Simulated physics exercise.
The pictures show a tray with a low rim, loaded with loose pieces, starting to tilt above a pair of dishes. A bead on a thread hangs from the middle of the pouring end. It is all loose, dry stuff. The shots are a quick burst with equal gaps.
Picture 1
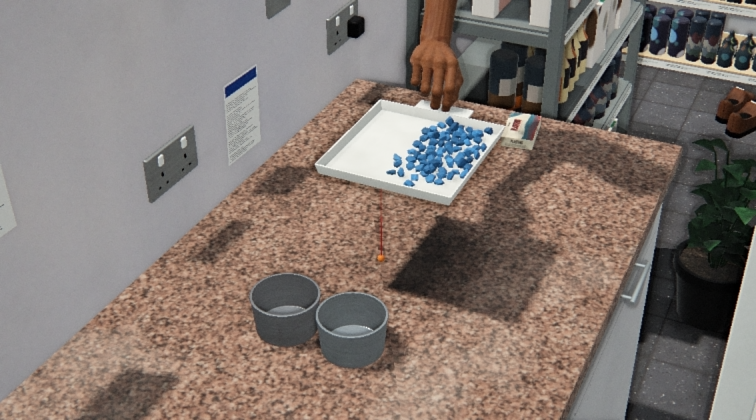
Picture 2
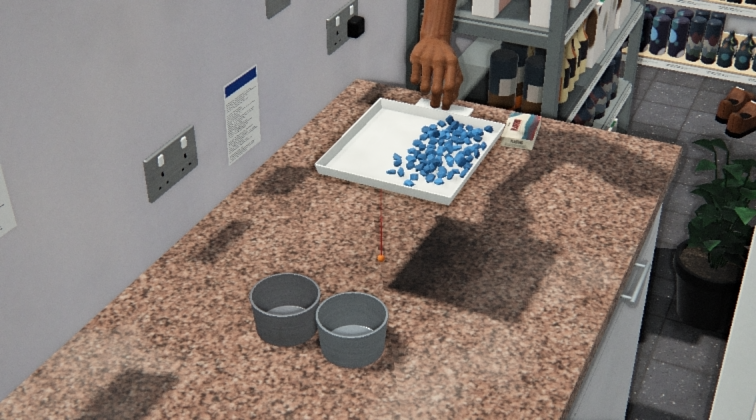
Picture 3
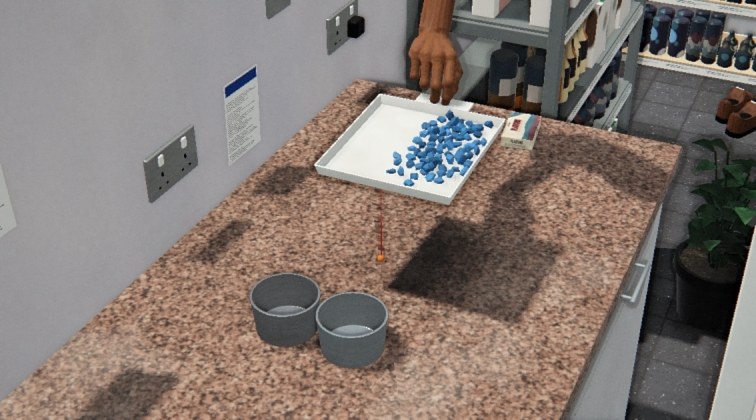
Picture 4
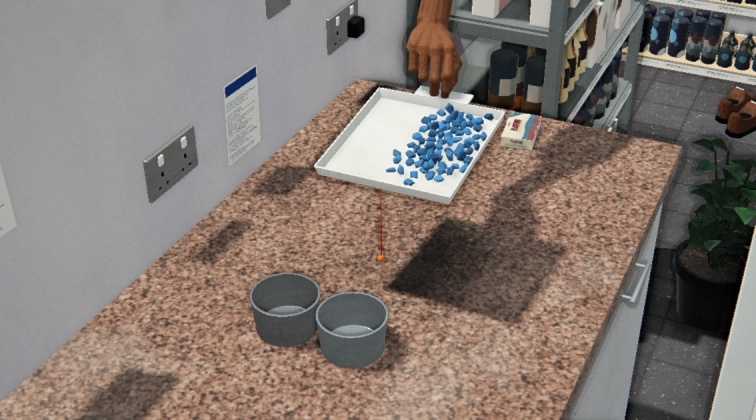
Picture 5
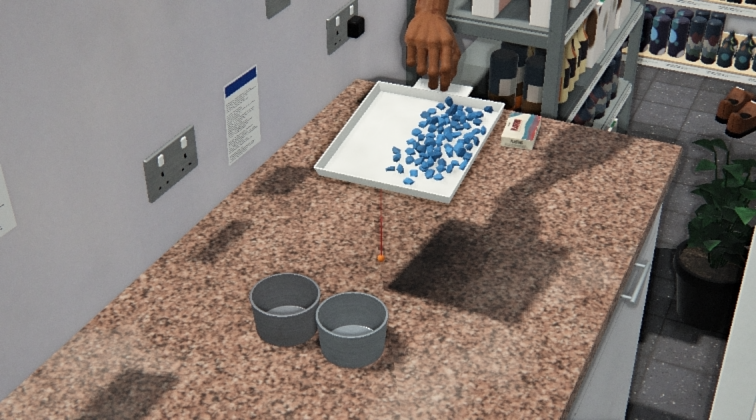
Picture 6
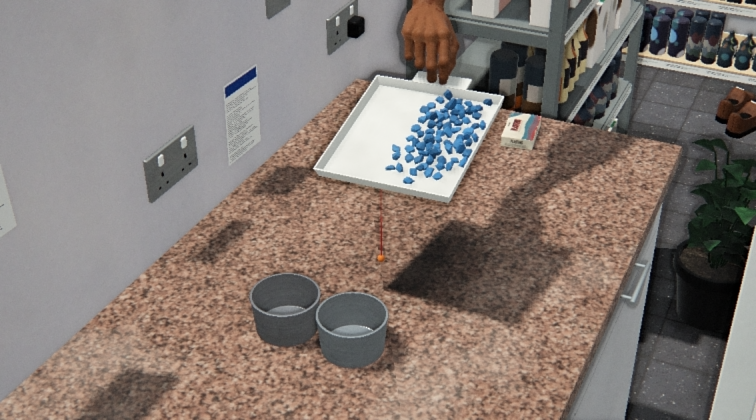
A white tray of blue stones tilts slightly above two grey dishes, its far end rising beside a hand.
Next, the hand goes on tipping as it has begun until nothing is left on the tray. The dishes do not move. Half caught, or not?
The two hold less than half of the load.
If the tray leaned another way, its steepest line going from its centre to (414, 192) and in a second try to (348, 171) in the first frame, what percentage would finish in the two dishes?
About 0 and 0 per cent.
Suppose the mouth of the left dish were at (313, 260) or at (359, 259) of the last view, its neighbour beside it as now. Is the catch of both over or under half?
First more than half, then under half.
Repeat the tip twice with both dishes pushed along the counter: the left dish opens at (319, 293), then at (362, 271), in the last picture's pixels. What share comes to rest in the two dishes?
In turn 40 and 40 in a hundred.
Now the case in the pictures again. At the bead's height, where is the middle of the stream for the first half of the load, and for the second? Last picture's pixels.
Early half (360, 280), late half (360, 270).
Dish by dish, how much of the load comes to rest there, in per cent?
For the left dish some 0 %, for the right dish some 10 %.
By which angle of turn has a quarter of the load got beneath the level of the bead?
At some 85 degrees.
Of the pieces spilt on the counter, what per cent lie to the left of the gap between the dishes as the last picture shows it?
About 20 per cent.
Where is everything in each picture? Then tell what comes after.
Corners of the pouring end at (319, 163) and (449, 195), level; middle of the load at (442, 150), aquarium stones; left dish at (269, 327); right dish at (336, 348); bead on its thread at (381, 258), in the first frame.
Corners of the pouring end at (318, 164) and (449, 195), level; middle of the load at (442, 149), in the second frame.
Corners of the pouring end at (318, 164) and (449, 195), tipped barely, lowest at the left corner; middle of the load at (442, 146), in the third frame.
Corners of the pouring end at (318, 165) and (448, 195), tipped a little, lowest at the left corner; middle of the load at (442, 142), in the fourth frame.
Corners of the pouring end at (318, 166) and (448, 194), tipped a little, lowest at the left corner; middle of the load at (441, 138), in the fifth frame.
Corners of the pouring end at (317, 167) and (447, 194), tipped a little, lowest at the left corner; middle of the load at (441, 133); left dish at (269, 327); right dish at (336, 348), in the sixth frame.
Soon after the last picture, tray tipped steeply; nearly all on the tray; a stray few in the air.
A little later, tray tipped right over; about half on the tray; a stray few in the right dish; a stray few in the left dish; about a third outside both; a small part in the air.
Later still, tray tipped past a quarter turn; a small part in the right dish; a stray few in the left dish; nearly all outside both.
At rest, tray tipped past a quarter turn; a small part in the right dish; a stray few in the left dish; nearly all outside both.
